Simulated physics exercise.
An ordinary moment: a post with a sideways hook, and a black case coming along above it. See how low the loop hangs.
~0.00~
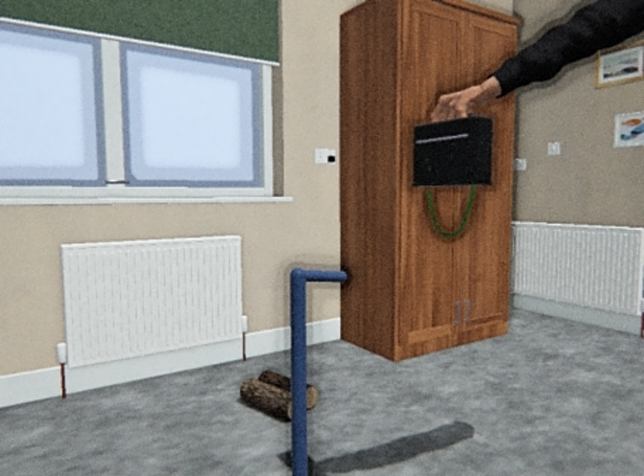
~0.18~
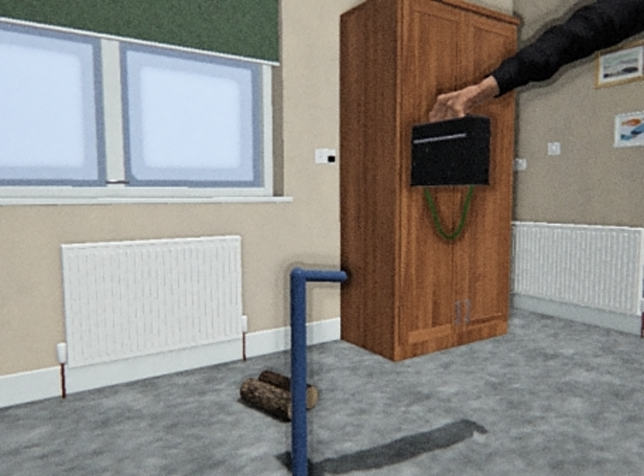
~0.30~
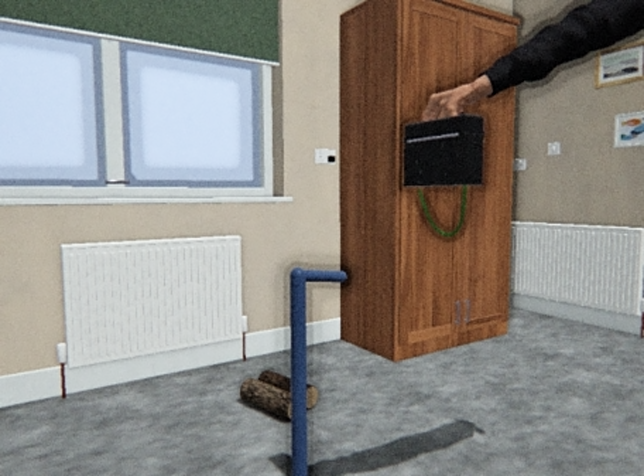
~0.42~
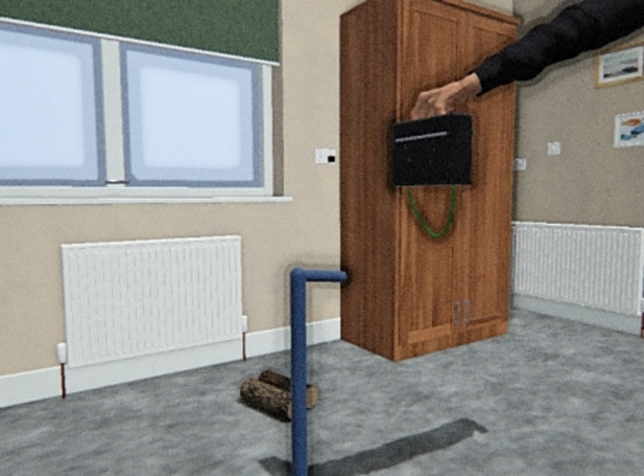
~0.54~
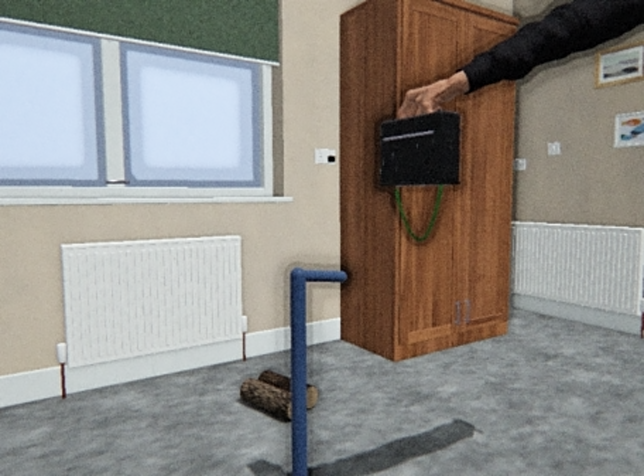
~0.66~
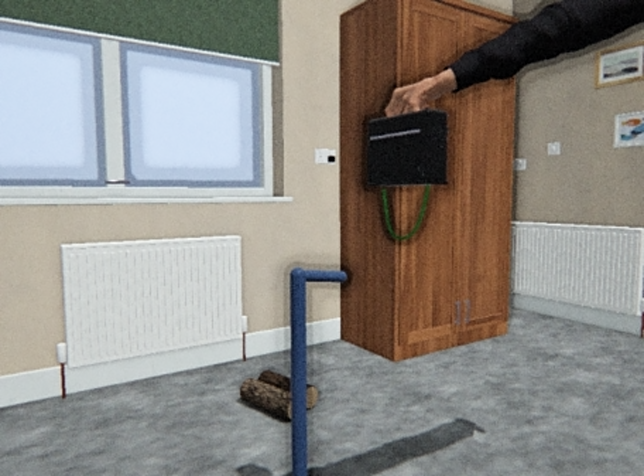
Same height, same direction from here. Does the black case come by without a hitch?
The black case goes by freely.
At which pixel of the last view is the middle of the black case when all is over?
Near (107, 131).
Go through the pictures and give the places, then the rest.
The first picture shows black case (451, 153); hook tip (341, 277).
The second picture shows black case (448, 153); bottom of the loop (450, 238).
The third picture shows black case (442, 153).
The fourth picture shows black case (430, 152); bottom of the loop (439, 236).
The fifth picture shows black case (418, 151).
The sixth picture shows black case (405, 151); bottom of the loop (402, 238); hook tip (341, 277); hook points towards it, loop hangs above the hook.
Around 1.28 s, case over the post near (330, 146).
Around 2.06 s, case past the post near (207, 138).
Finally, case past the post near (107, 132). The black case comes away clean.
